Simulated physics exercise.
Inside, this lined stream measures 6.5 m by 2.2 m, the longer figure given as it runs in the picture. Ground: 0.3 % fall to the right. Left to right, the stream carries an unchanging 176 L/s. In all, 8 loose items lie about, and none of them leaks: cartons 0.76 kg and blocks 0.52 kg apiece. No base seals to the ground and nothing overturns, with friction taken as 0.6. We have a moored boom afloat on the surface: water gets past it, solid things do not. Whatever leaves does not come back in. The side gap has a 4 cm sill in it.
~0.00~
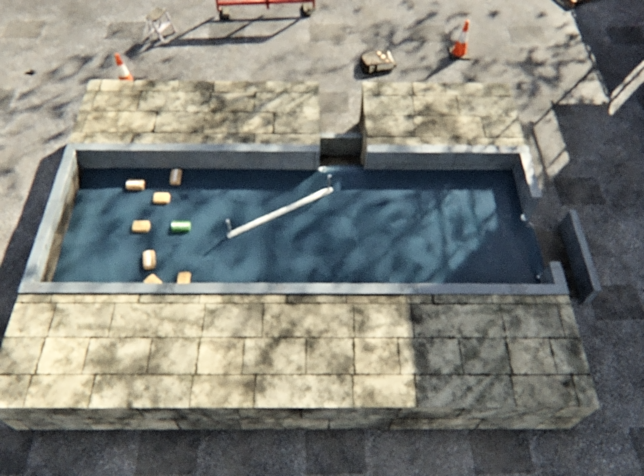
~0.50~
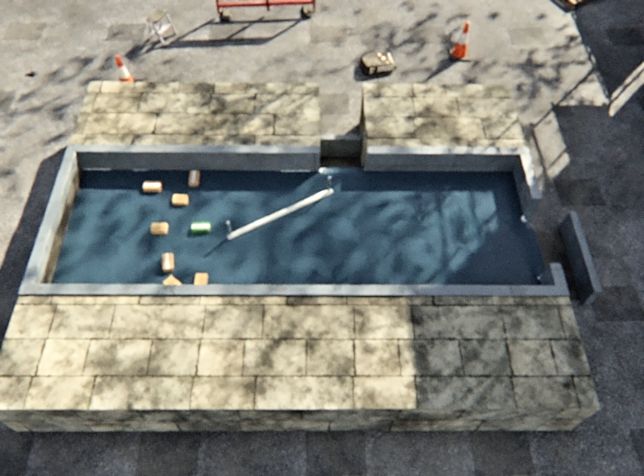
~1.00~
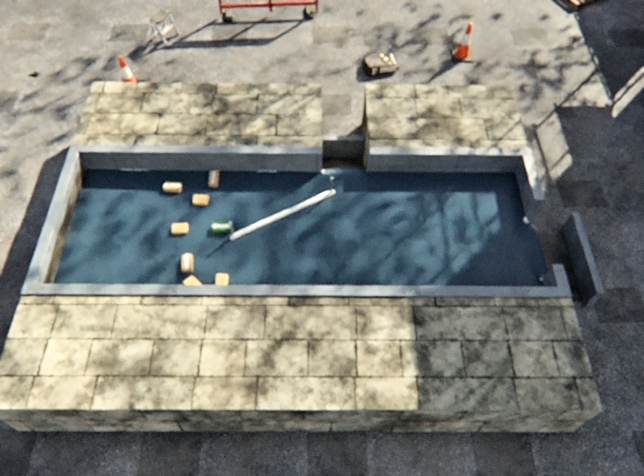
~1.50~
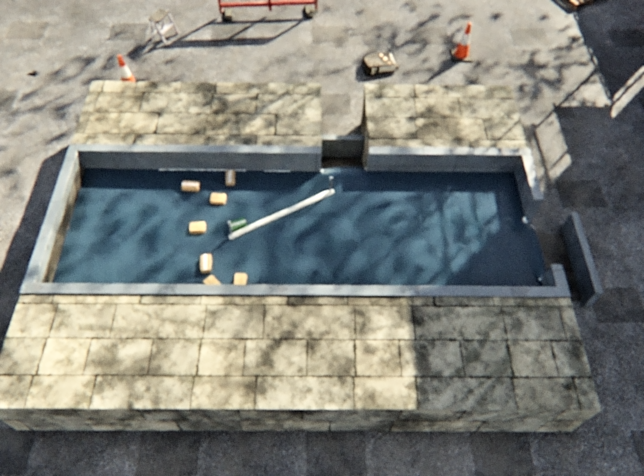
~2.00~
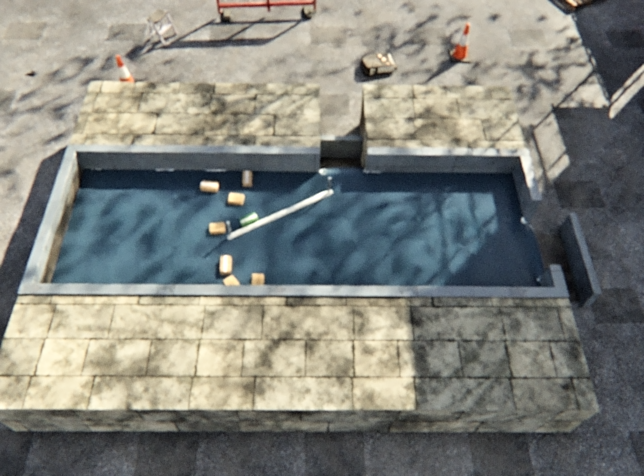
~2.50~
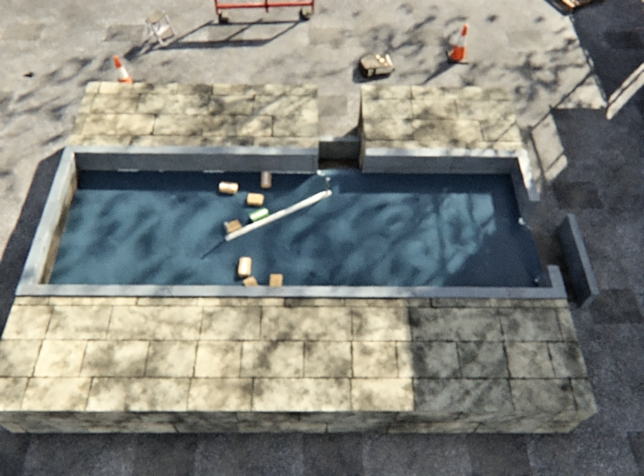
Small tan blocks and a green one drifting right across a rectangular pool, the green one meeting a slanted white bar and sliding along it.
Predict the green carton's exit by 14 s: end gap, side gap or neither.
Its exit: Side gap.
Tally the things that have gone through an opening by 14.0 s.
The count is 8.
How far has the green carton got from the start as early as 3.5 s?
About 140 cm by then.
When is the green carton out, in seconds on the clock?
6.5 s.
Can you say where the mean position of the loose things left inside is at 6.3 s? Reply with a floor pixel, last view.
Near (371, 242).
After 3.5 s the green carton is near (282, 204), 1.5 m from its start, afloat; 0 of 8 are out; 8 afloat.
After 6.3 s the green carton is near (345, 167), 2.6 m from its start, afloat; 3 of 8 are out; 5 afloat.
After 10.0 s the green carton has gone out by the side gap; 5 of 8 are out; 3 afloat.
After 14.0 s the green carton has gone out by the side gap; 8 of 8 are out; 0 afloat.
